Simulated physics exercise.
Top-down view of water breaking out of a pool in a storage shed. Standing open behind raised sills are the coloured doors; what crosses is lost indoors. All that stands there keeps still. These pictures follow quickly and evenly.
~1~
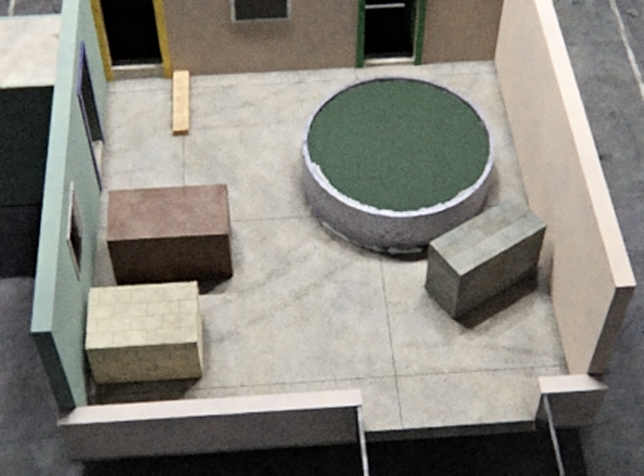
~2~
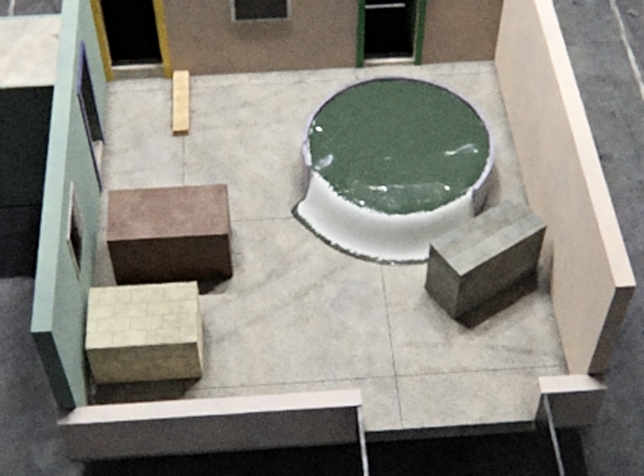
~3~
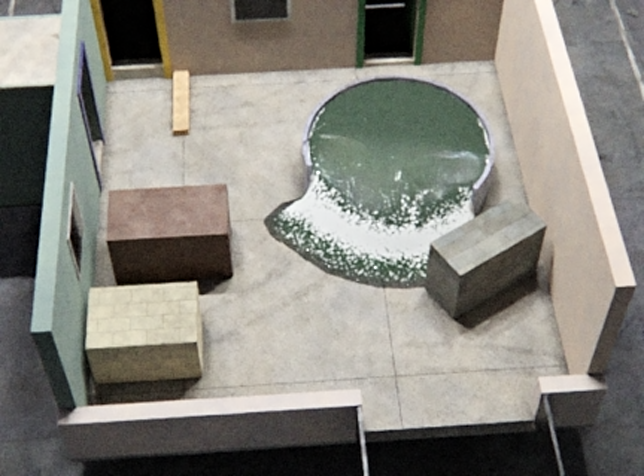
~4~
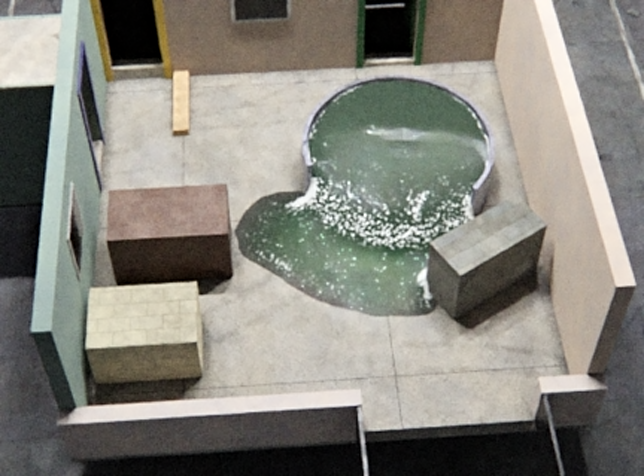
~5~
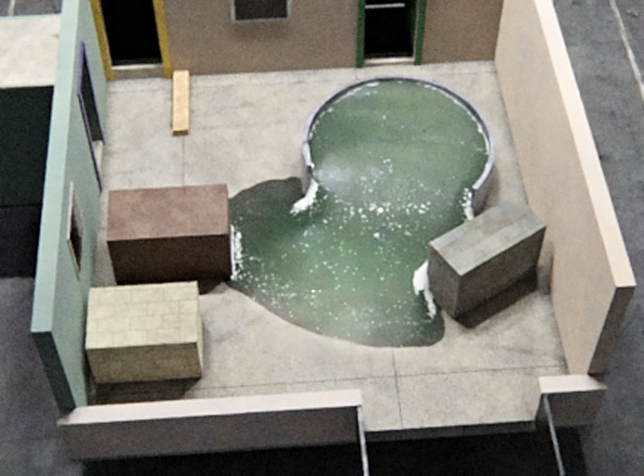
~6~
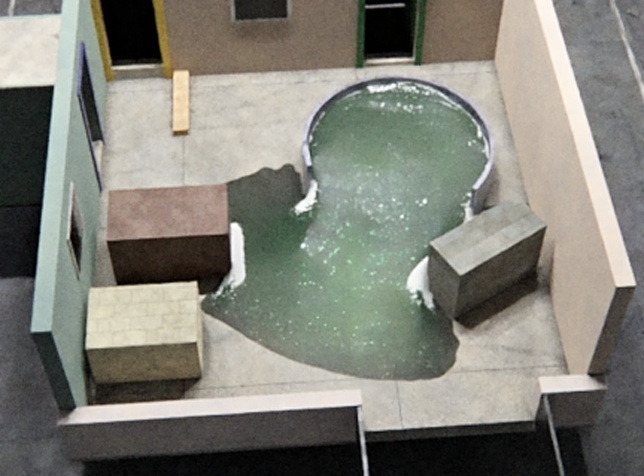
A round pool of dark green water stands right of centre in a pale-floored storage shed, seen from high above by a still camera. A reddish-brown block and a cream one sit at left, a grey one at right, with yellow and green doorways behind. The pool's near side gives way, and foaming water spreads forward and left across the floor, washing against the brown and grey blocks, which stay put.
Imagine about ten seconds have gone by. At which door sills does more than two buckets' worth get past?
The blue door passes two buckets or less; the yellow door passes two buckets or less; the green door passes two buckets or less.
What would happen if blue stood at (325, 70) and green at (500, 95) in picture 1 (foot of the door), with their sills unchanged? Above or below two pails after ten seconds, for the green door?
The green one holds.
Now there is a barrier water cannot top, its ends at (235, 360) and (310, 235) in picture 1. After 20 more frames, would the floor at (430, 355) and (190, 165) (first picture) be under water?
Submerged and submerged, in that order.
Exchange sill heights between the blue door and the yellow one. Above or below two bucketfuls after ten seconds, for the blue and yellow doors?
Then the blue door falls short and the yellow door overshoots.
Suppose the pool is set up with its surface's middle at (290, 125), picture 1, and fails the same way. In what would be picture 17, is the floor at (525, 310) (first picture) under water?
Untouched.
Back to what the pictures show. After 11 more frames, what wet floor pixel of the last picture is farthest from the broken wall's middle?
The farthest wet point should be near (87, 434).
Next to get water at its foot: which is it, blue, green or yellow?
Answer: The blue door.
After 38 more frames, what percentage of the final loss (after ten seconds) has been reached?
Roughly 65 per cent.
A moment on, water covers 45 % of the floor; the blue door not reached, the yellow door not reached, the green door not reached.
Next, water covers 60 % of the floor; the blue door wet at the sill, nothing in, the yellow door not reached, the green door not reached.
Then, water covers 70 % of the floor; the blue door wet at the sill, nothing in, the yellow door not reached, the green door wet at the sill, nothing in.
Later, water covers 95 % of the floor; the blue door wet at the sill, nothing in, the yellow door wet at the sill, nothing in, the green door wet at the sill, nothing in.
In the end, water covers 100 % of the floor; the blue door under two buckets in, the yellow door wet at the sill, nothing in, the green door wet at the sill, nothing in.
